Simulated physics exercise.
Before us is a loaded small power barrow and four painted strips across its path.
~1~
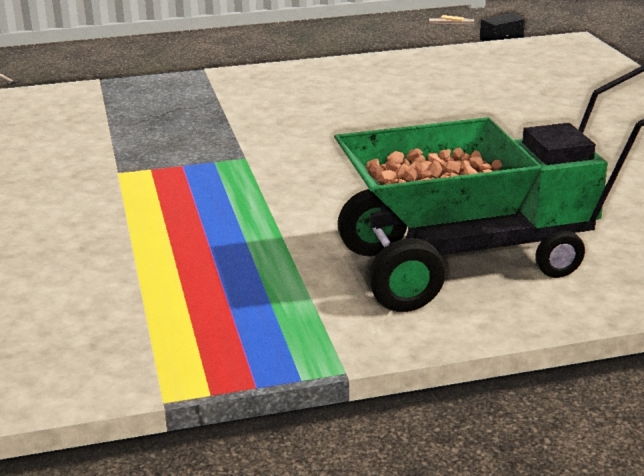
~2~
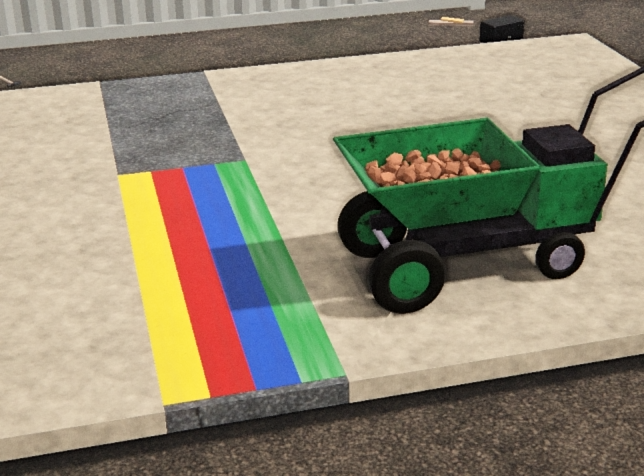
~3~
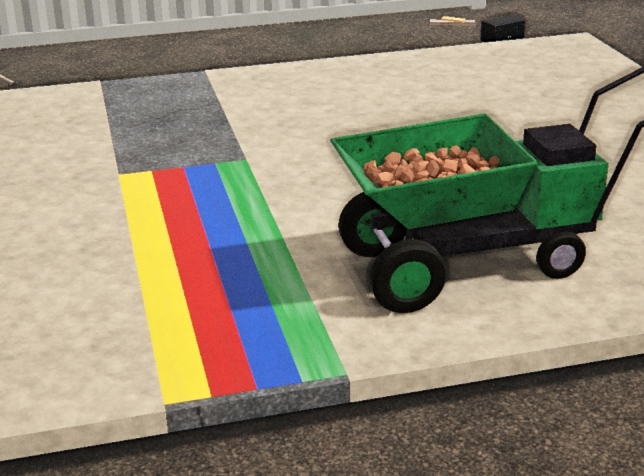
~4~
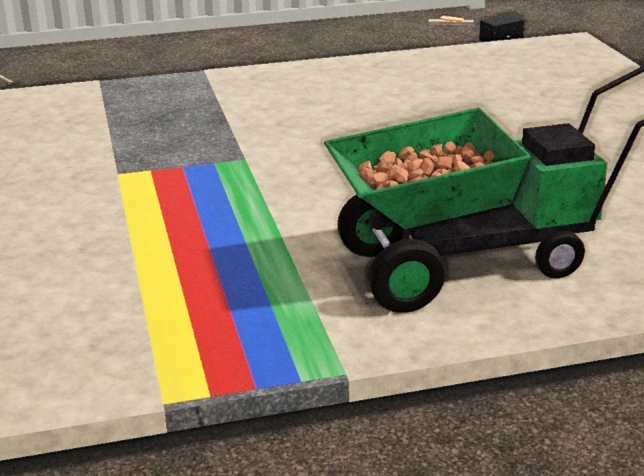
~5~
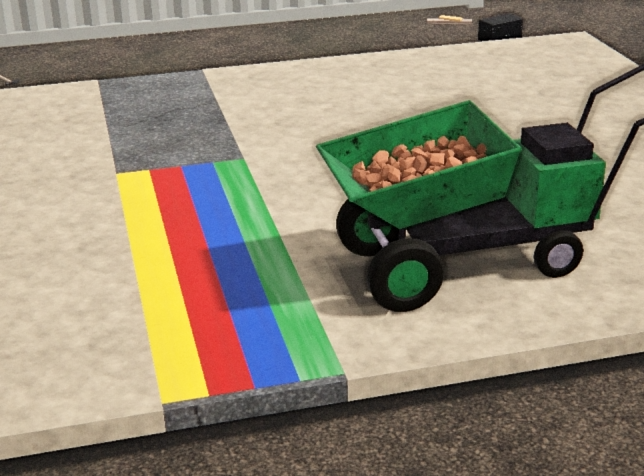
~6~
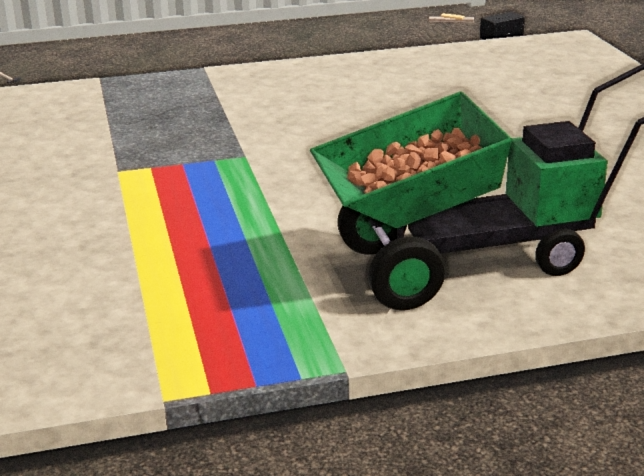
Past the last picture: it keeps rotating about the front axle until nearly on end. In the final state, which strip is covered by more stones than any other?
The blue strip is.
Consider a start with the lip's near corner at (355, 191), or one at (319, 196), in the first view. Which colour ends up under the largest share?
Spot 1 - that blue strip; spot 2 - that red strip.
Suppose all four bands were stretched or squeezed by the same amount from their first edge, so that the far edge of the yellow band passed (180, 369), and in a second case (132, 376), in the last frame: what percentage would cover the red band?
Shares: About 20 per cent; about 20 per cent.
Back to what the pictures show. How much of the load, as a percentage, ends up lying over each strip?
Green 20 %, blue 35 %, red 20 %, yellow 5 %.
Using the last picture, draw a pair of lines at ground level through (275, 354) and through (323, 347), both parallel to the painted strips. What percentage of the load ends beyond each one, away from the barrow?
Estimate, first then second: 50 %, 80 %.
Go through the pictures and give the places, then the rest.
Lip of the skip (372, 189), level; top of the load (436, 170), lumps of rubble; green strip (311, 347); blue strip (268, 353); red strip (224, 360); yellow strip (179, 367), in the first picture.
Lip of the skip (370, 191), level; top of the load (435, 171), in the second picture.
Lip of the skip (367, 193), tipped barely; top of the load (433, 169), in the third picture.
Lip of the skip (360, 196), tipped a little; top of the load (445, 163), in the fourth picture.
Lip of the skip (352, 200), tipped a little; top of the load (452, 166), in the fifth picture.
Lip of the skip (345, 204), tipped clearly; top of the load (465, 147); green strip (311, 345); blue strip (268, 352); red strip (224, 358); yellow strip (179, 365), in the sixth picture.
Just after the last frame, skip tipped steeply; every one in the skip.
A moment on, skip tipped right over; the larger part in the skip; about a tenth over the green strip; about a tenth over the blue strip.
Further on, skip tipped right over; roughly a quarter in the skip; roughly a quarter over the green strip; roughly a third over the blue strip; roughly a quarter over the red strip; about a tenth over the yellow strip; just a few off the paint.
When it is over, skip tipped right over; about a tenth in the skip; roughly a quarter over the green strip; roughly a third over the blue strip; roughly a quarter over the red strip; about a tenth over the yellow strip; just a few off the paint.
